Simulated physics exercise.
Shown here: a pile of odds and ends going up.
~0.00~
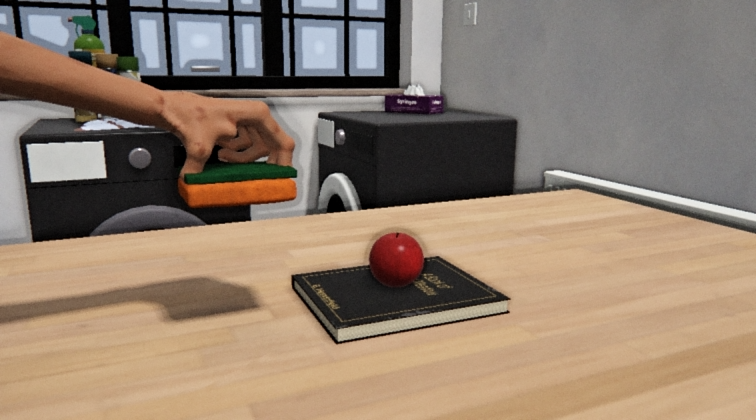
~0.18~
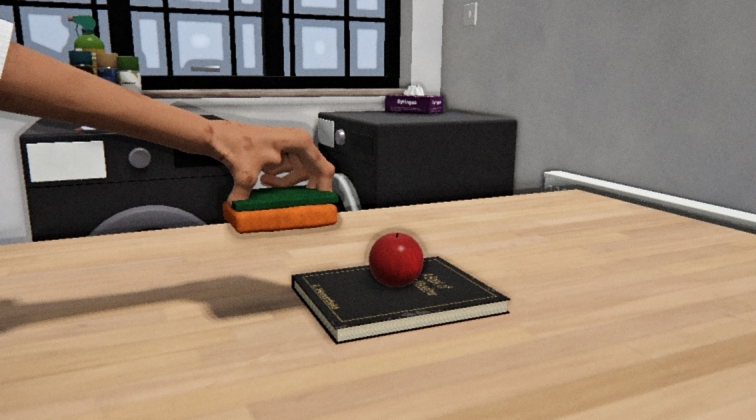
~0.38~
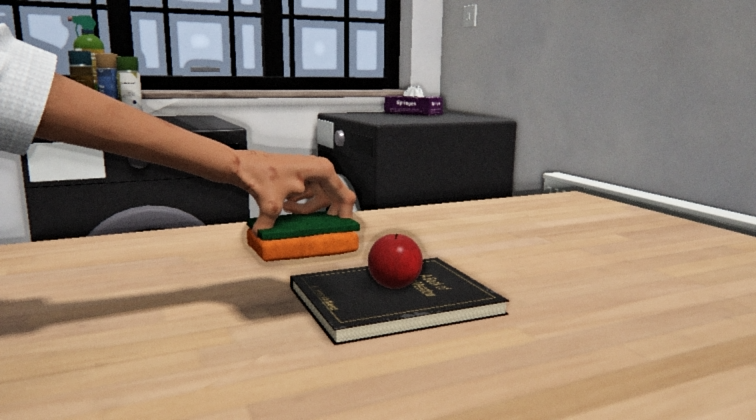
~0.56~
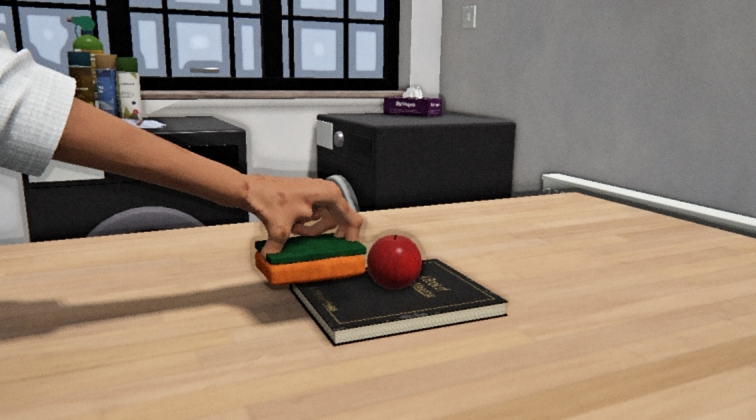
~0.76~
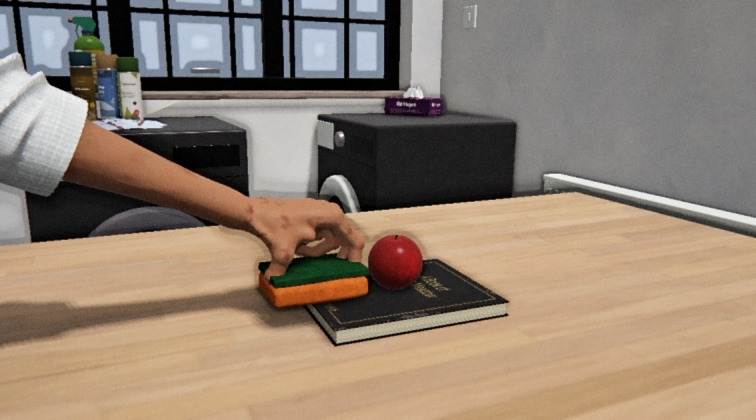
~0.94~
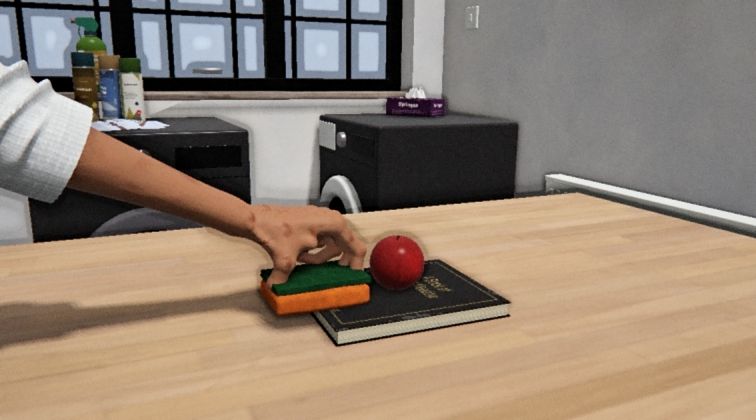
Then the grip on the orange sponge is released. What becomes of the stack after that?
The stack stays standing.
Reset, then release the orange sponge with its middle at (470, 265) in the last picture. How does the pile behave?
The pile then stays upright.
Around 1.44 s, nothing moves.
Around 2.44 s, orange sponge resting near (315, 287).
Finally (4.0 s), all 3 still in place. Final places as the last picture's camera would see them, orange sponge near (316, 288). The pile stays up.
